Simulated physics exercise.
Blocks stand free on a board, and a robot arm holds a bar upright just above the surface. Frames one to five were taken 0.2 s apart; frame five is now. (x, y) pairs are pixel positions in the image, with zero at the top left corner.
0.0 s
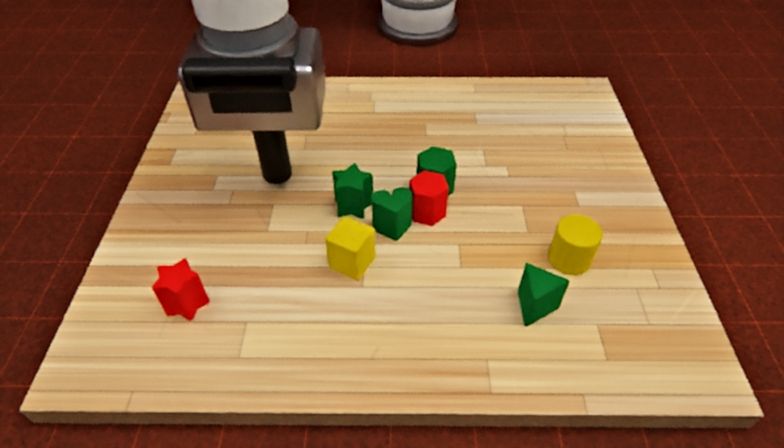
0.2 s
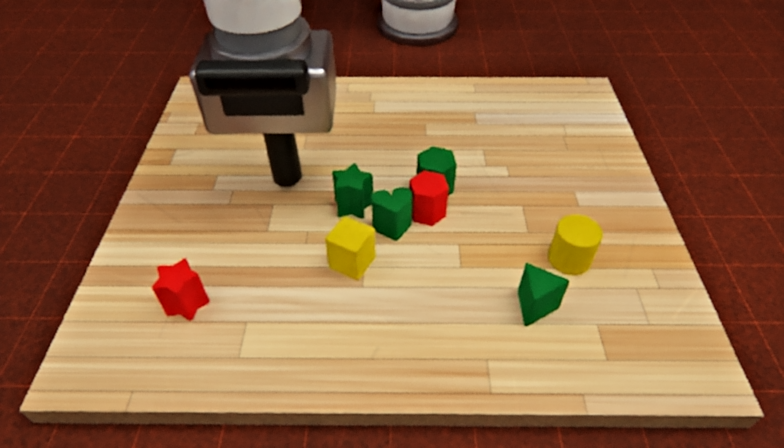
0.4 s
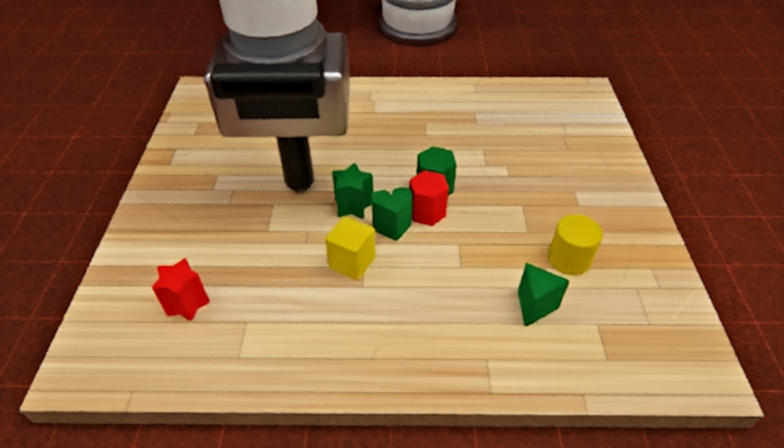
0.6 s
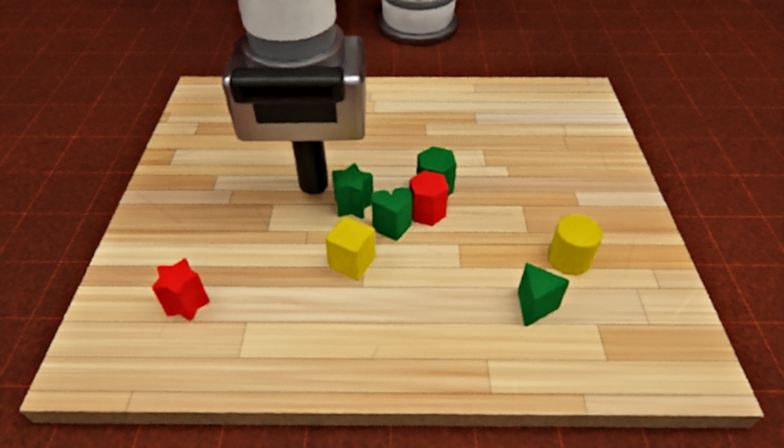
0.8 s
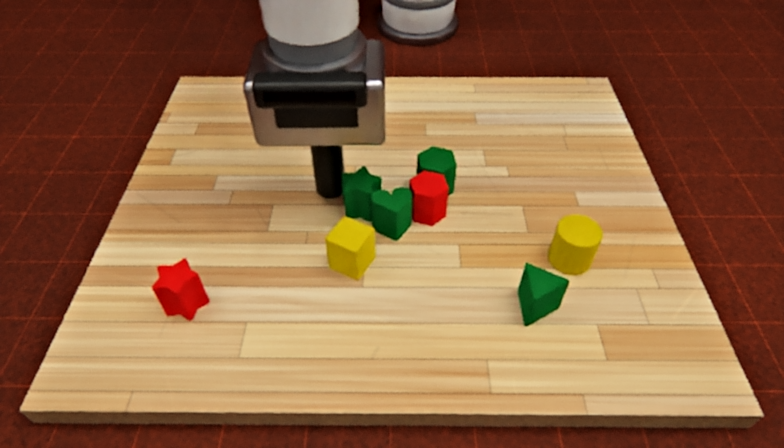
A robot arm holds a dark upright bar over a pale wooden board on a red tiled floor, seen from a fixed, raised view. Green blocks and a red one cluster near the middle, a yellow cube just below, a red star at left, a yellow cylinder and green wedge at right. The bar glides right and slightly nearer, then nudges the green star a little rightward.
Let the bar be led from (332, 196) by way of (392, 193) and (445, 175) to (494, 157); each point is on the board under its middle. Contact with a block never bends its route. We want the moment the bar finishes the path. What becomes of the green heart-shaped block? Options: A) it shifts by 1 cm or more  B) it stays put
That would be A.
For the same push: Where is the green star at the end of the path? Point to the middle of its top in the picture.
Close to (392, 187).
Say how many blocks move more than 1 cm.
Here I'd predict at least three blocks moving more than 1 cm.
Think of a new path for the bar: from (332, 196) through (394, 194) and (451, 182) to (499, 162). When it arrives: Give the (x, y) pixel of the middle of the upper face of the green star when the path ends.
It ends at (395, 186).
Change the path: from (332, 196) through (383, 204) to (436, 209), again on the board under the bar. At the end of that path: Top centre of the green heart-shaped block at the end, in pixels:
(412, 223)
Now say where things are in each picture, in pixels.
The first frame shows tip of the bar (278, 175), middles of tops, green star (351, 176), green heart-shaped block (393, 198), red six-sided block (429, 183), green six-sided block (437, 158).
The second frame shows bar (287, 177), nothing pushed.
The third frame shows bar (300, 180), nothing pushed.
The fourth frame shows bar (314, 184), nothing pushed.
The fifth frame shows bar (331, 189), green star (360, 179), green heart-shaped block (393, 198), red six-sided block (429, 183), green six-sided block (437, 158).
The first path, step by step. One third of the way, bar (392, 185); green star (392, 187), turned 85° clockwise; green heart-shaped block (402, 209), turned 15° anticlockwise.
Two thirds of the way, bar (446, 167); green star (392, 187), turned 85° clockwise; green heart-shaped block (402, 209), turned 15° anticlockwise; green six-sided block (481, 154), turned 50° clockwise.
At the end, bar (495, 150); green star (392, 187), turned 85° clockwise; green heart-shaped block (402, 209), turned 15° anticlockwise; red six-sided block unmoved; green six-sided block (501, 154), turned 100° clockwise.
